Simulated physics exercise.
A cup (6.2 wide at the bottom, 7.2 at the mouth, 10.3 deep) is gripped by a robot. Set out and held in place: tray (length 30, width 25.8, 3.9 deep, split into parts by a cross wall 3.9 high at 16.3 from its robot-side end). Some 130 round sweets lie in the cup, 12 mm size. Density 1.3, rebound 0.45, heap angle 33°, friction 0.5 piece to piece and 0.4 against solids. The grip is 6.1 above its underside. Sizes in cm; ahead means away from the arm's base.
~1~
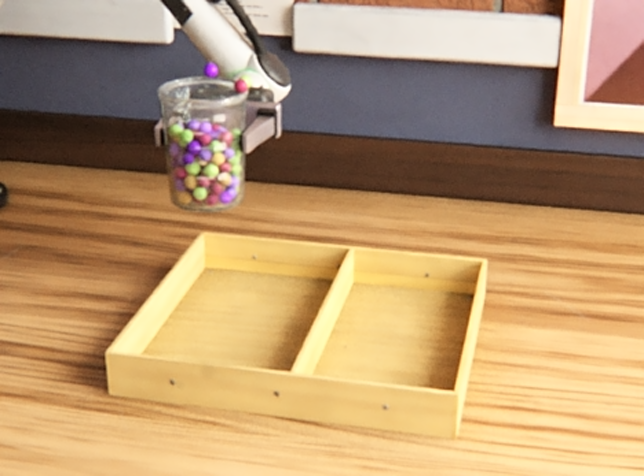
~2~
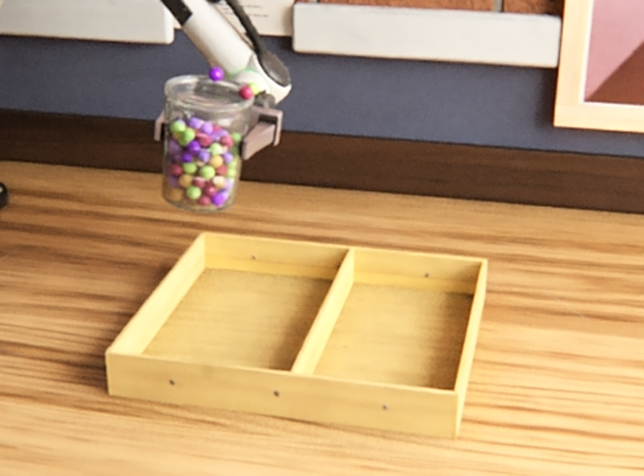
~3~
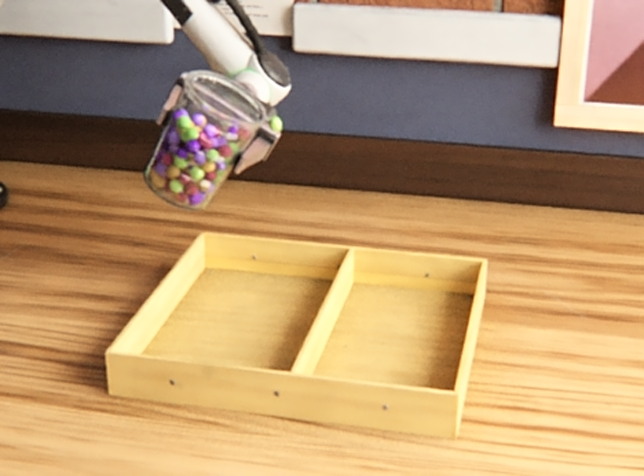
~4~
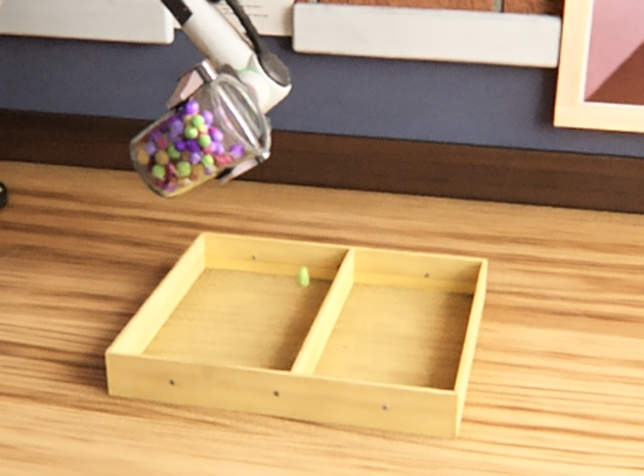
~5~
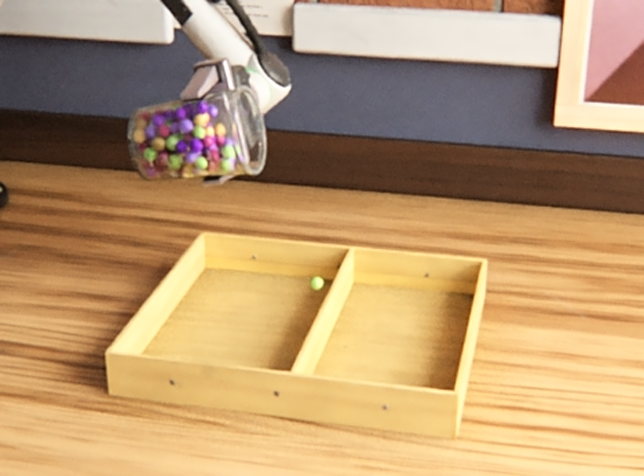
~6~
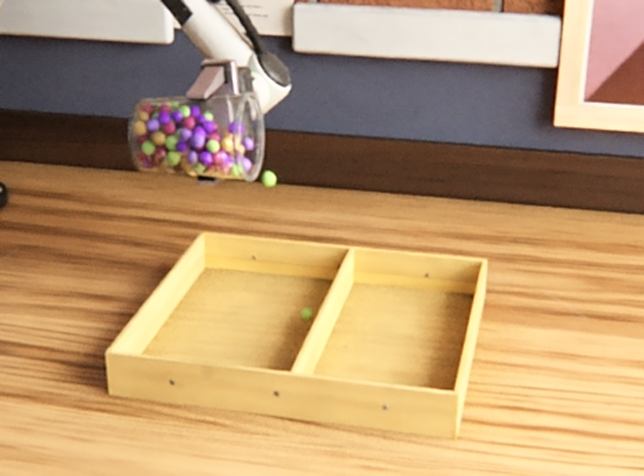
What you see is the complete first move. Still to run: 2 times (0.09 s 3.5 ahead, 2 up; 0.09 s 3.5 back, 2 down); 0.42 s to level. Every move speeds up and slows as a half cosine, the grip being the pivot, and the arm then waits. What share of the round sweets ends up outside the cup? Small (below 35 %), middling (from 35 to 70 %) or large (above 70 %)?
A large share, above 70 %, ends outside the cup.
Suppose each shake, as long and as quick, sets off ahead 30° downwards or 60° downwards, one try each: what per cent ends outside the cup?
About 50 and 35 per cent.
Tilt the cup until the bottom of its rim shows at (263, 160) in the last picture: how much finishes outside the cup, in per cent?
Some 65 per cent.
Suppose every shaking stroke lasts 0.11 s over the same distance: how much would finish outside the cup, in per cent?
It would be near 85 per cent.
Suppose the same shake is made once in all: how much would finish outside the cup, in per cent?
It would be near 90 per cent.
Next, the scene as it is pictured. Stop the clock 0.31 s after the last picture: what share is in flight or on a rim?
Roughly 8 per cent.
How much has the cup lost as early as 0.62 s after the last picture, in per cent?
About 100 per cent by then.
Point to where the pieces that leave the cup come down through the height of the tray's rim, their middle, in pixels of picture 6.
Around (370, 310).
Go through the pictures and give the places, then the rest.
In the first frame, cup middle at (205, 146), level; upper third of the load around (204, 136), from x 175 to 245, top at y 70; 129 in the cup.
In the second frame, cup middle at (204, 146), tilted 8° forward; upper third of the load around (200, 136), from x 175 to 255, top at y 75.
In the third frame, cup middle at (200, 145), tilted 30° forward; upper third of the load around (193, 134), from x 155 to 275, top at y 115; 128 in the cup, 1 in flight or on a rim.
In the fourth frame, cup middle at (197, 141), tilted 56° forward; upper third of the load around (191, 129), from x 145 to 300, top at y 105; 128 in the cup, 1 in the robot-side part.
In the fifth frame, cup middle at (195, 138), tilted 78° forward; upper third of the load around (182, 123), from x 140 to 315, top at y 110; 128 in the cup, 1 in the robot-side part.
In the sixth frame, cup middle at (195, 136), tilted 86° forward; upper third of the load around (178, 123), from x 140 to 305, top at y 110; 127 in the cup, 1 in the robot-side part, 1 in flight or on a rim.
Then, 0.31 s after the last picture, tilted 86° forward, highest piece 21 above the table; 92 in the far-side part, 18 in the cup, 9 in the robot-side part, 10 in flight or on a rim.
Then, 0.62 s after the last picture, tilted 26° forward, highest piece 19 above the table; 111 in the far-side part, 14 in the robot-side part, 3 in the cup, 1 on the table or floor.
Then, 0.98 s after the last picture, level, highest piece 15 above the table; 111 in the far-side part, 14 in the robot-side part, 3 in the cup, 1 on the table or floor.
Then, 2.03 s after the last picture, level, highest piece 15 above the table; 111 in the far-side part, 14 in the robot-side part, 3 in the cup, 1 on the table or floor.
Final count, 111 in the far-side part, 14 in the robot-side part, 3 in the cup, 1 on the table or floor. That is 98 % outside the cup.
